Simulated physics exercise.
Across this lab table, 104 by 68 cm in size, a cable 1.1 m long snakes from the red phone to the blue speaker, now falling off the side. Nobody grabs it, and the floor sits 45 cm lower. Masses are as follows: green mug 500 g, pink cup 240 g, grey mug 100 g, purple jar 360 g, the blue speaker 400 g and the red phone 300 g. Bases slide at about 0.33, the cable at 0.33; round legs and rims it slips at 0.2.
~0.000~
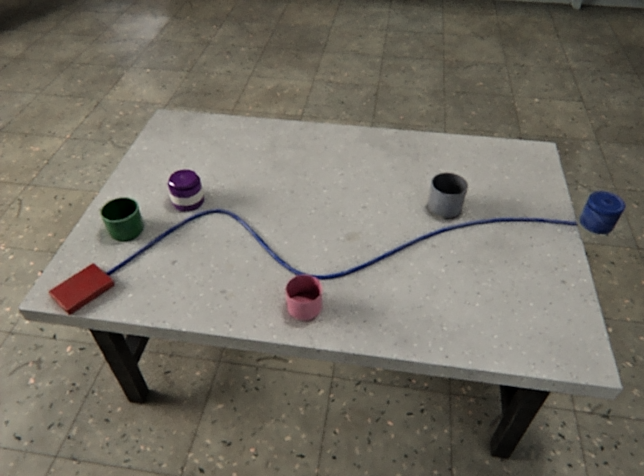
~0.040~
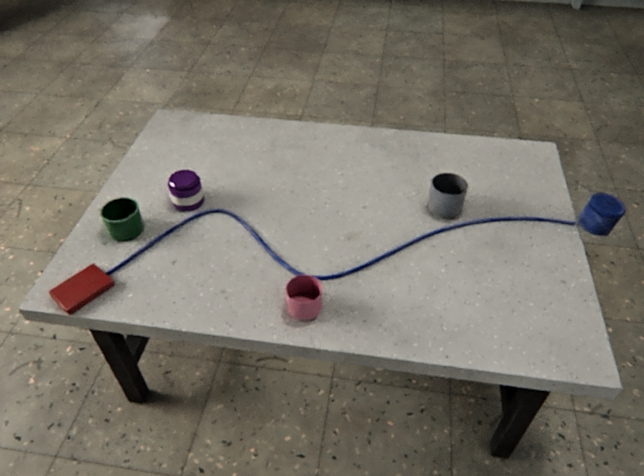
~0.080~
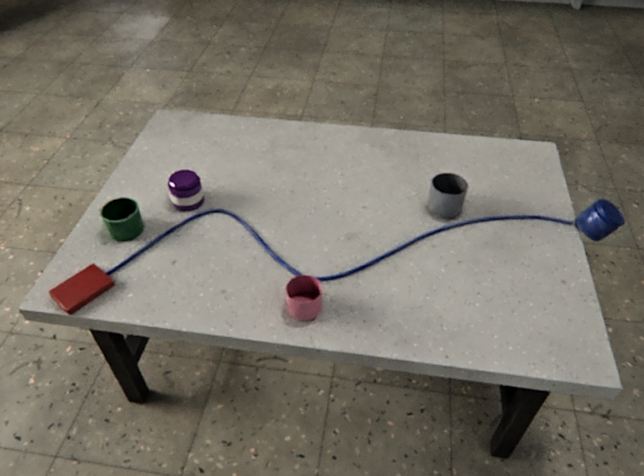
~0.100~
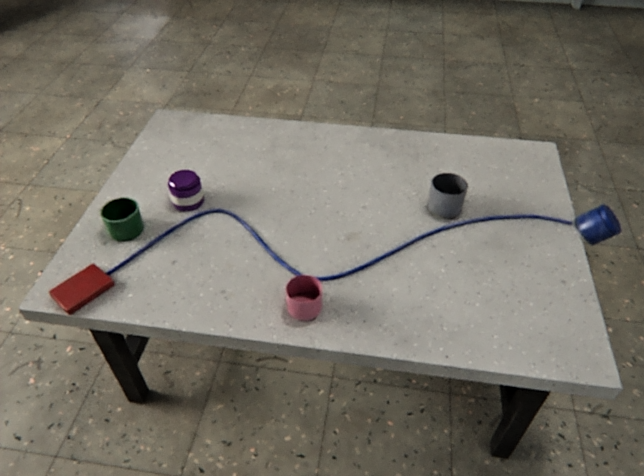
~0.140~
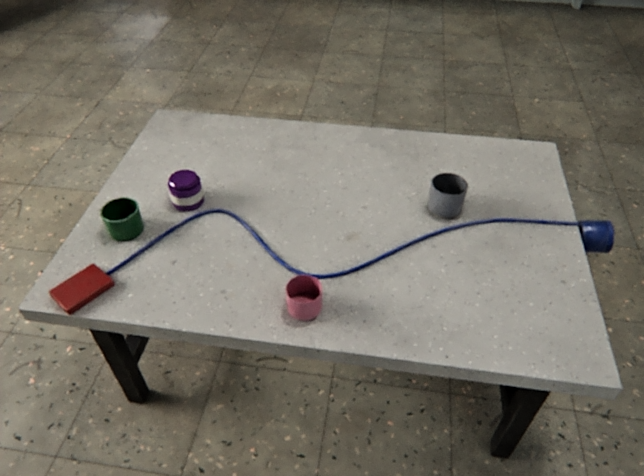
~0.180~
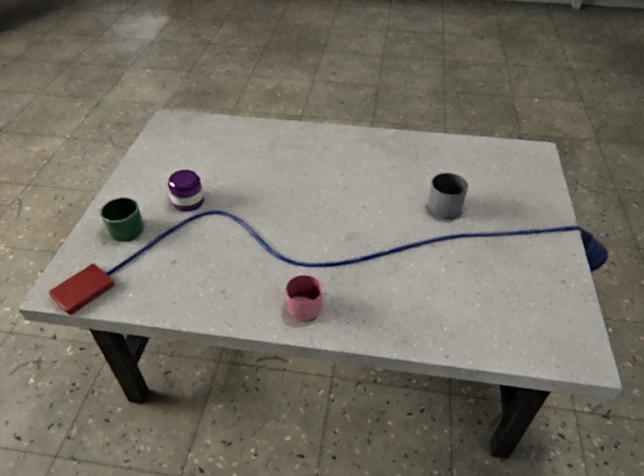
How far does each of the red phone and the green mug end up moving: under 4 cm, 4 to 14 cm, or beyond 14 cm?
Red phone - beyond 14 cm; green mug - under 4 cm.
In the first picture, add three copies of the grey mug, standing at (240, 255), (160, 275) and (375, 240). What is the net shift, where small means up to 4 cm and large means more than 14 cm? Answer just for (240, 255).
There it moves a long way.
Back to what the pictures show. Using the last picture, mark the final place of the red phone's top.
Rest point, last frame: Approx. (281, 272).
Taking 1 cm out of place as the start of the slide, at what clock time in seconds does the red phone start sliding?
Estimate for the red phone: Near 0.30 seconds.
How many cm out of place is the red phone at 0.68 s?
Red phone: 35 cm.
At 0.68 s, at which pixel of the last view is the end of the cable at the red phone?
Close to (277, 300) in the last picture.
At 0.4 s, the cable's tail end at (192, 301); red phone 17 cm off its start, blue speaker over the edge.
At 0.7 s, the cable's tail end at (277, 300); red phone 36 cm off its start, blue speaker over the edge.
At 0.9 s, the cable's tail end at (278, 298); red phone 37 cm off its start at (281, 272), blue speaker over the edge, pink cup 1 cm off its start at (309, 291).
At 1.2 s, the cable's tail end at (278, 298); red phone 37 cm off its start, blue speaker over the edge, pink cup 1 cm off its start.
At 2.4 s, the cable's tail end at (278, 298); red phone 37 cm off its start at (281, 272), green mug 0 cm off its start at (119, 209), blue speaker over the edge, pink cup 1 cm off its start at (309, 291).
